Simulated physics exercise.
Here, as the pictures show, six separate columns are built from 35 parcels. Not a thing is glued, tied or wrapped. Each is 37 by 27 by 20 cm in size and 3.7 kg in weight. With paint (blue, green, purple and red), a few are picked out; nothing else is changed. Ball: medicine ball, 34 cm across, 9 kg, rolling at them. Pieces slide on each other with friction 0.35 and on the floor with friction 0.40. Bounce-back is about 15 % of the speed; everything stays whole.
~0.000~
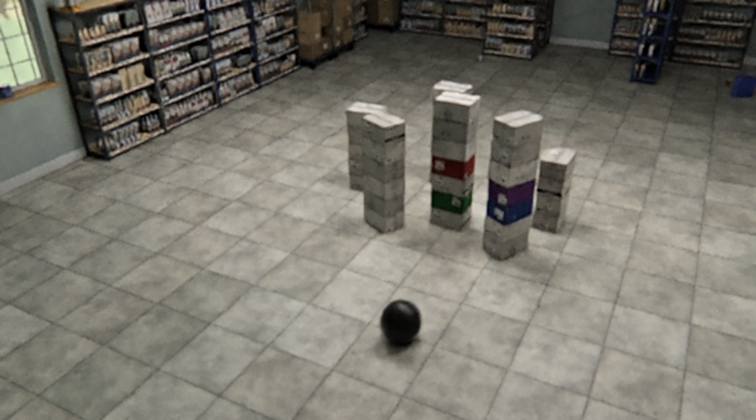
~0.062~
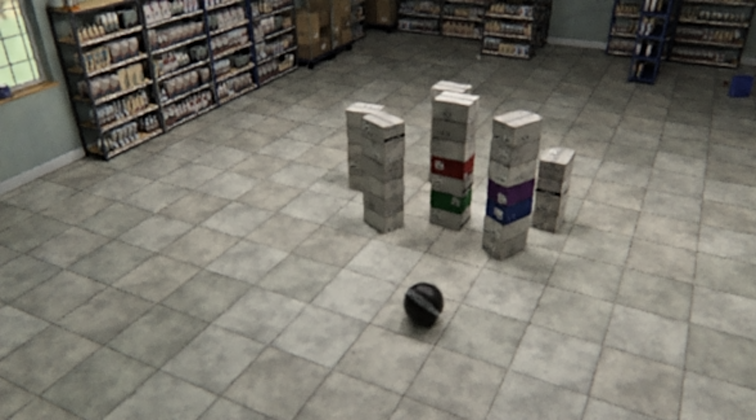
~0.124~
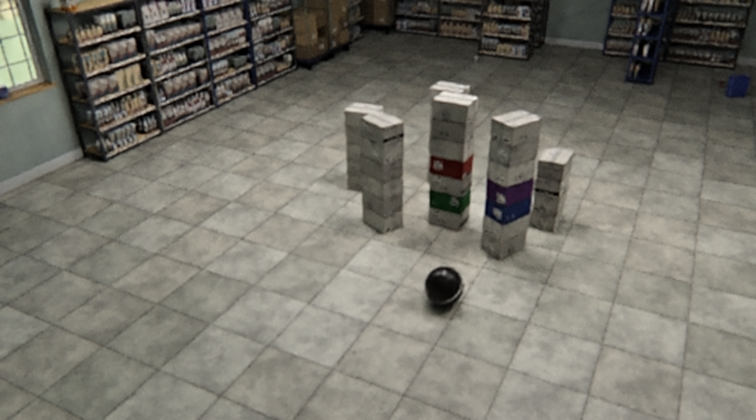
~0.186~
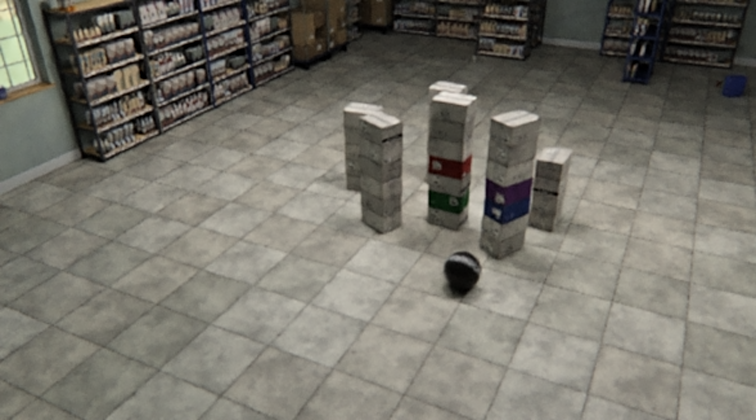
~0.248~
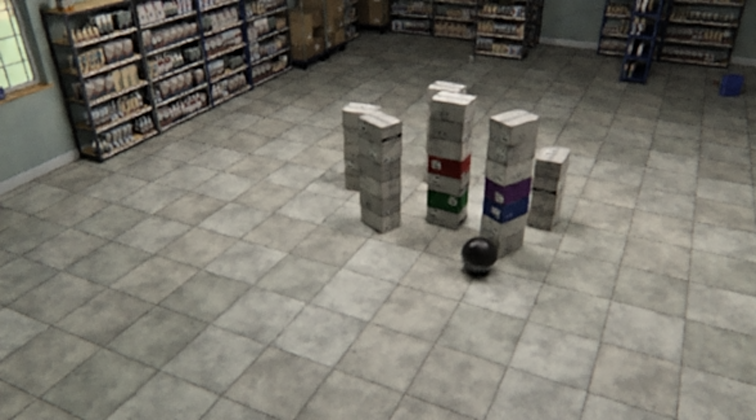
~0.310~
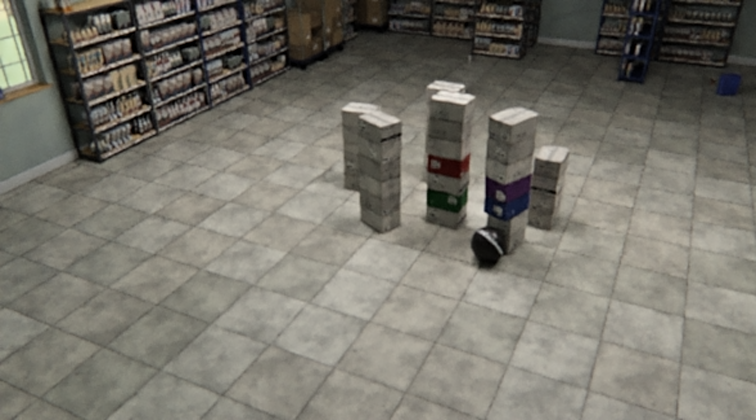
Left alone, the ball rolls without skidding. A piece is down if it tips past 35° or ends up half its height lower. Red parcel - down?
No.
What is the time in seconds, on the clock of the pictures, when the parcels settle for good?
Rest time: Around 3.0 s.
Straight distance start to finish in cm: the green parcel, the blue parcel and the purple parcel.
Moved: Green 0, blue 50, purple 60.
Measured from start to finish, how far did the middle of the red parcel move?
Roughly 0 centimetres.
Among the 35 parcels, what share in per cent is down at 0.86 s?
At that instant, 15 percent.
Around 0.48 s, ball still moving; none of the 35 parcels down, 9 disturbed; red parcel unmoved; blue parcel tipped 15°.
Around 0.86 s, ball still moving; 5 of the 35 parcels down; red parcel unmoved; blue parcel tipped 54°.
Around 1.24 s, ball still moving; 5 of the 35 parcels down; red parcel unmoved; blue parcel on its side.
Finally (3.2 s), ball rolling away; 5 of the 35 parcels down; red parcel unmoved; purple parcel on its side; blue parcel on its side. Seen by the last camera, middles, red parcel near (448, 162), purple parcel near (479, 235).
